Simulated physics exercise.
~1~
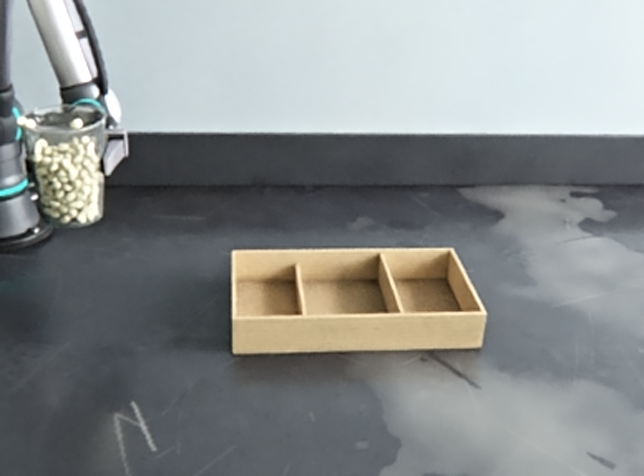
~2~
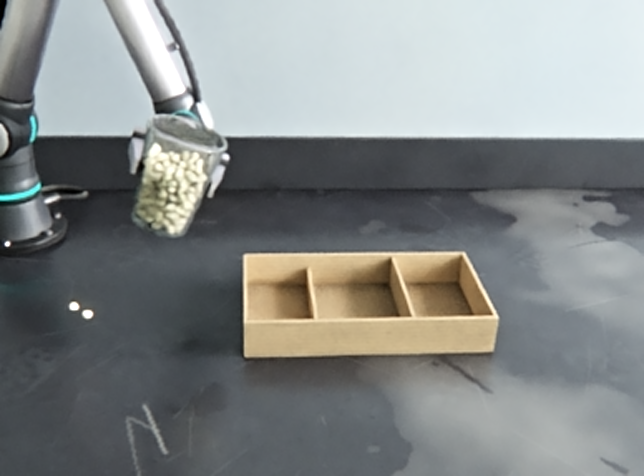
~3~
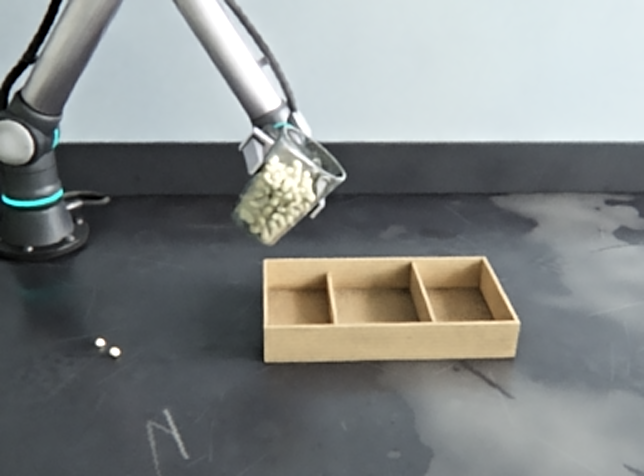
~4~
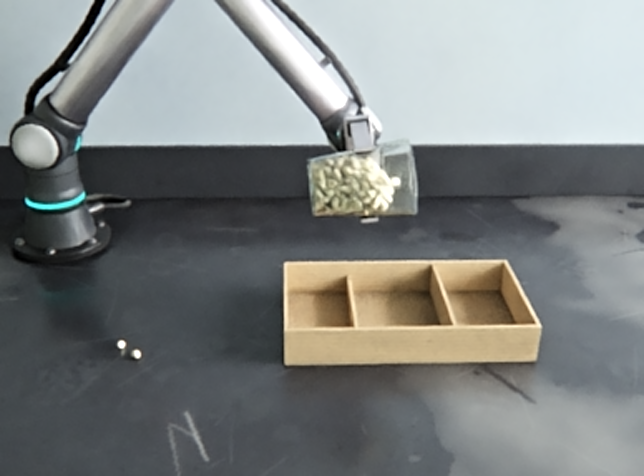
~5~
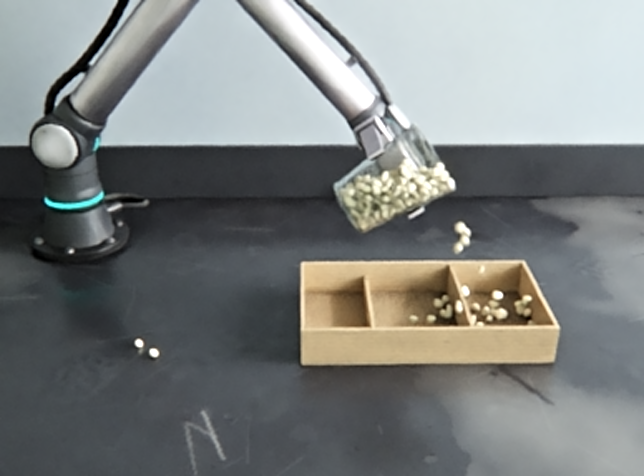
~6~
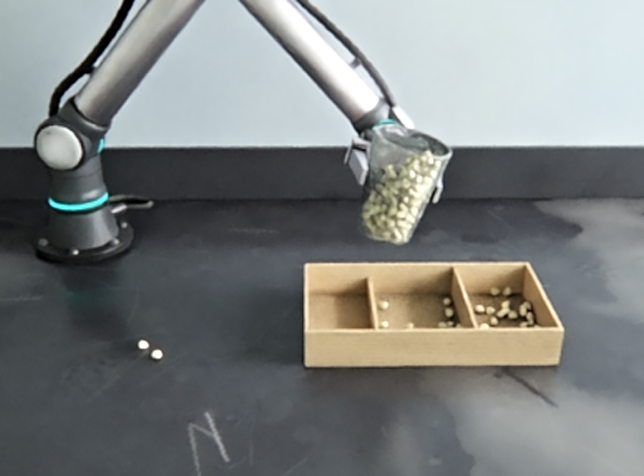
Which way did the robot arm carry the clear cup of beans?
The arm carried the cup to the right, bringing it over the divided box.
